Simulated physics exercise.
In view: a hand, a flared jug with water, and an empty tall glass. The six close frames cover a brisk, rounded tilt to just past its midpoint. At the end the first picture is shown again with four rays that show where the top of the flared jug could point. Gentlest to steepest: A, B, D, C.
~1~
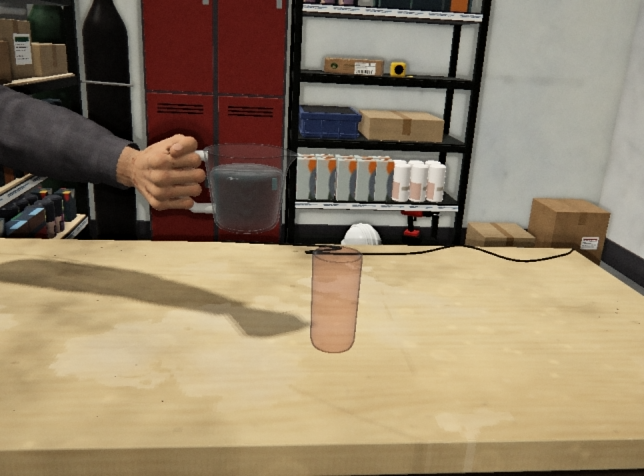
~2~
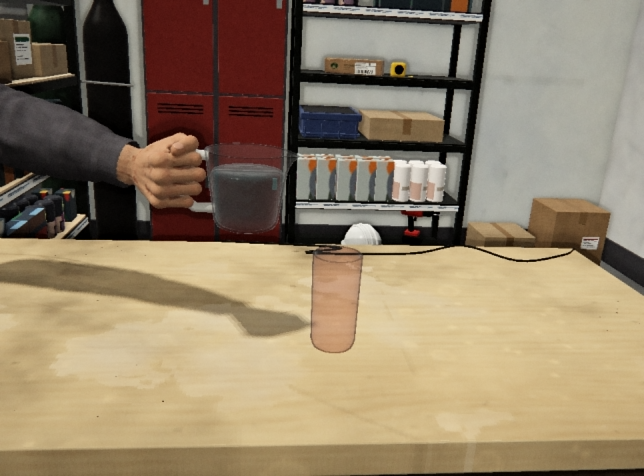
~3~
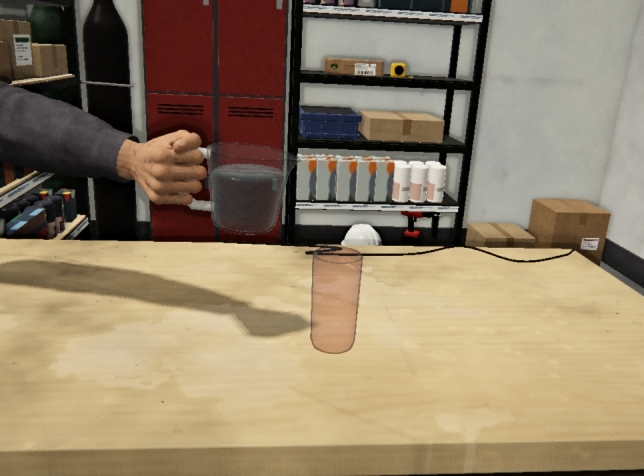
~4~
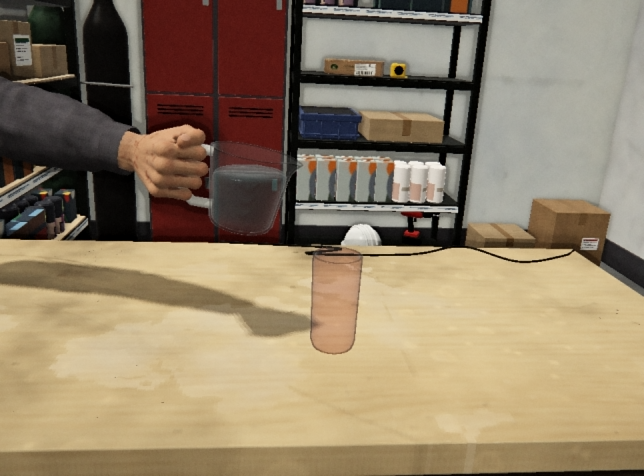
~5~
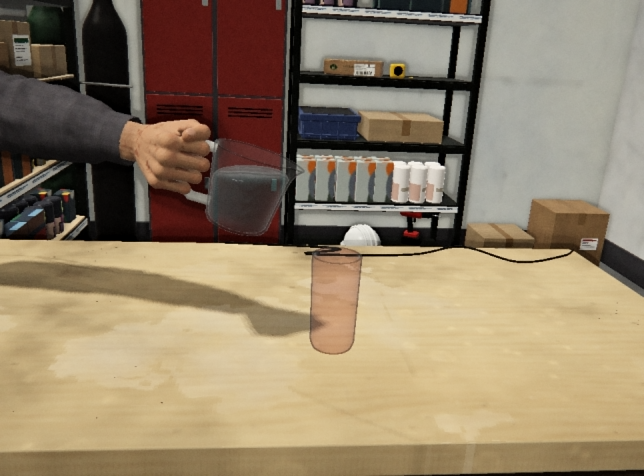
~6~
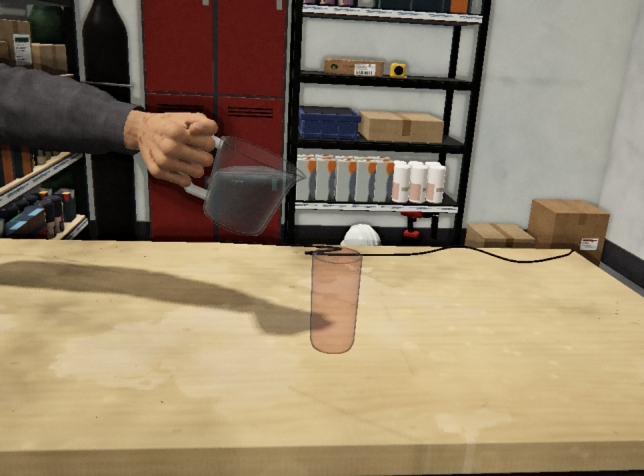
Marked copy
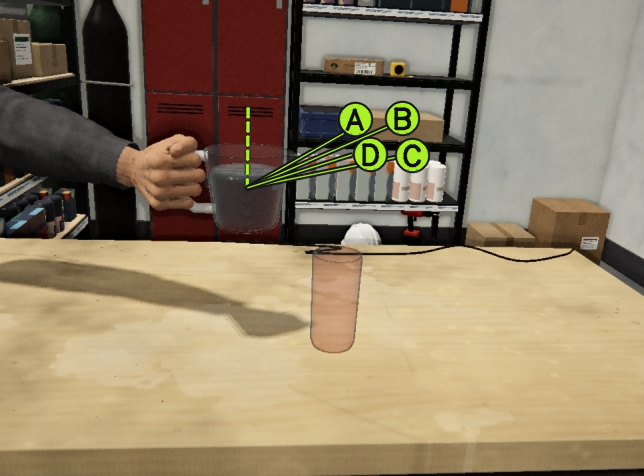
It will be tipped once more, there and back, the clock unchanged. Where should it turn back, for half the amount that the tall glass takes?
Mark A.
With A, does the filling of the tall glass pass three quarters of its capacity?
No, less.
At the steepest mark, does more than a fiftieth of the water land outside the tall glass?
Yes.
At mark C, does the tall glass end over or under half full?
Over half.
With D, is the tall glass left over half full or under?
Over.
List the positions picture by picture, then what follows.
The first frame shows upright, lip at (297, 155); rim of the tall glass round (338, 254); nothing has left yet.
The second frame shows upright, lip at (298, 156); nothing has left yet.
The third frame shows tipped about 4°, lip at (300, 159); nothing has left yet.
The fourth frame shows tipped about 9°, lip at (302, 164); nothing has left yet.
The fifth frame shows tipped about 15°, lip at (303, 170); nothing has left yet.
The sixth frame shows tipped about 22°, lip at (305, 177); nothing has left yet.
In lime, A at (343, 133); B at (387, 127); C at (395, 157); D at (352, 154).
If A is chosen, the tall glass ends with about 50 % of what it can hold.
If B is chosen, the tall glass ends with about 63 % of what it can hold.
If C is chosen, the tall glass ends with about 77 % of what it can hold; 8 % of the water is spilt.
If D is chosen, the tall glass ends with about 73 % of what it can hold.
